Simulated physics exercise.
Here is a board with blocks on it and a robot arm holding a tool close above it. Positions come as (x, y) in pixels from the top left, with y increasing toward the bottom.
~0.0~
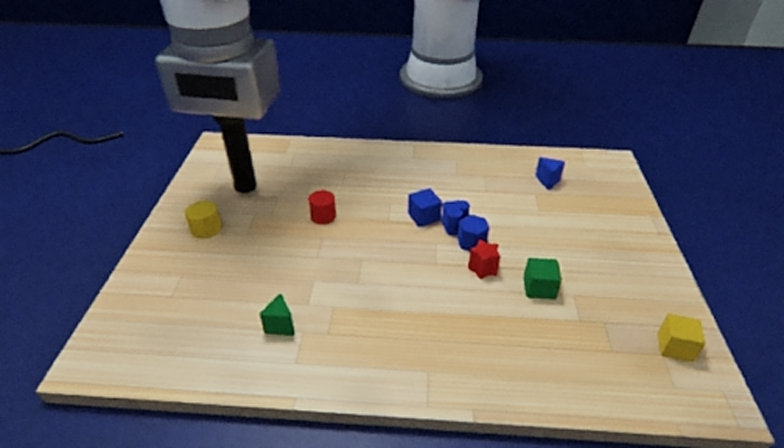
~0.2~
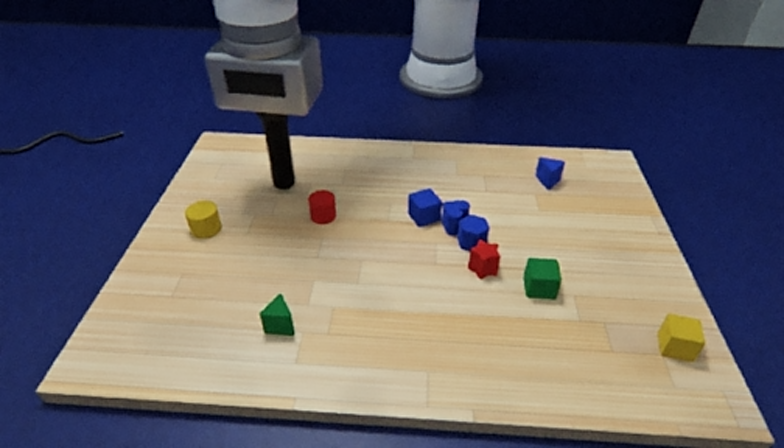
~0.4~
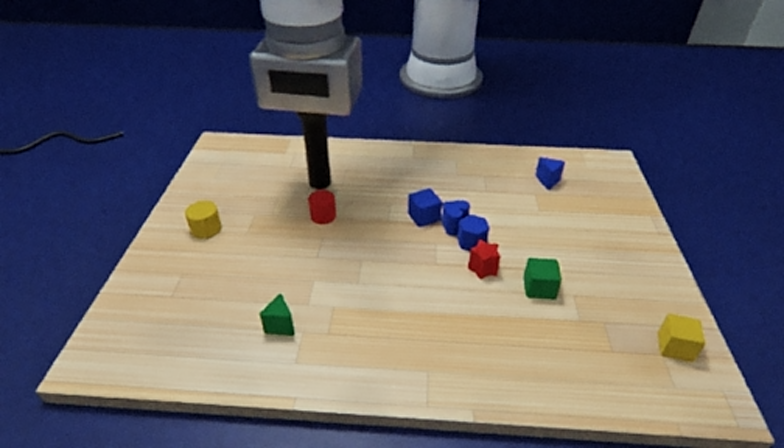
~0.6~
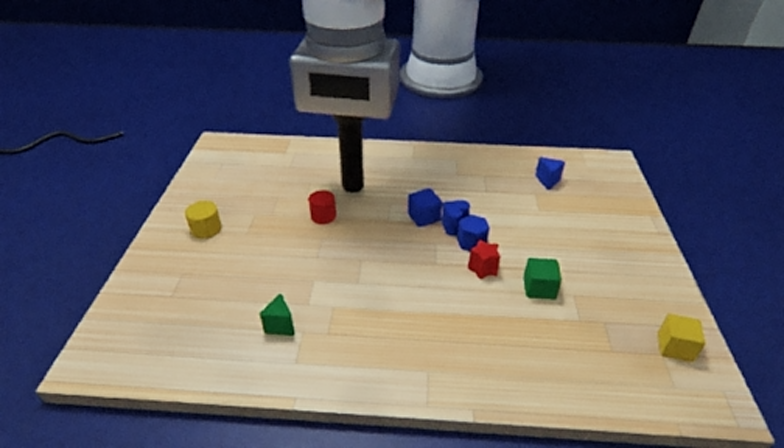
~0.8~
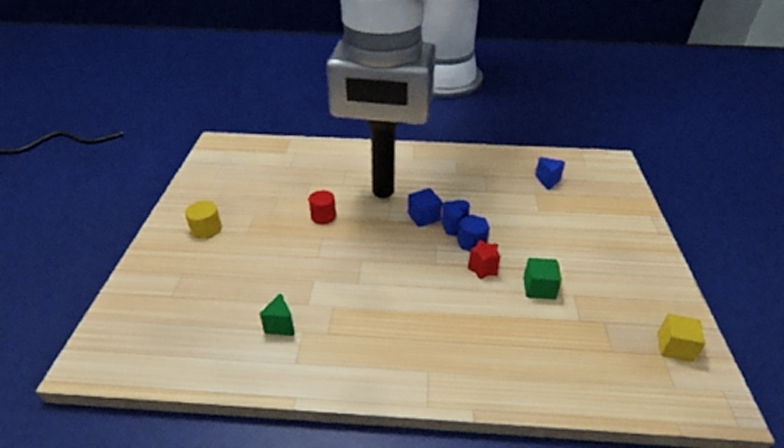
Robot arm with a black tool moving rightward above a wooden board, passing behind a red cylinder while the coloured blocks stay still.
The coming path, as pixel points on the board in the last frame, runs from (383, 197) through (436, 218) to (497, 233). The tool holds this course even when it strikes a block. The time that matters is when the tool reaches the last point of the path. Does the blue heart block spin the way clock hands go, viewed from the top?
Answer: Yes.
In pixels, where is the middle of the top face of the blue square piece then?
In the picture, that point is around (528, 220).
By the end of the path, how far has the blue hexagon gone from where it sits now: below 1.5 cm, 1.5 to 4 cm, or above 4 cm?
Between 1.5 and 4 cm.
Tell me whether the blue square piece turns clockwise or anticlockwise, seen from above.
It turns round anticlockwise.
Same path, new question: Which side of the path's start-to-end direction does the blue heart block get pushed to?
Over to the left.
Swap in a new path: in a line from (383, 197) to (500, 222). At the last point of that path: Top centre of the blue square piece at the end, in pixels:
The blue square piece ends near (436, 207).
The first path, step by step. One third of the way, tool at (417, 207); blue square piece at (441, 202), turned 30° anticlockwise; blue heart block at (466, 209), turned 35° clockwise.
Two thirds of the way, tool at (457, 219); blue square piece at (484, 212), turned 50° anticlockwise; blue heart block at (510, 215), turned 25° clockwise; blue hexagon at (489, 231), turned 50° clockwise.
At the end, tool at (498, 228); blue square piece at (528, 220), turned 50° anticlockwise; blue heart block at (554, 223), turned 25° clockwise; blue hexagon at (489, 231), turned 50° clockwise; red star still.
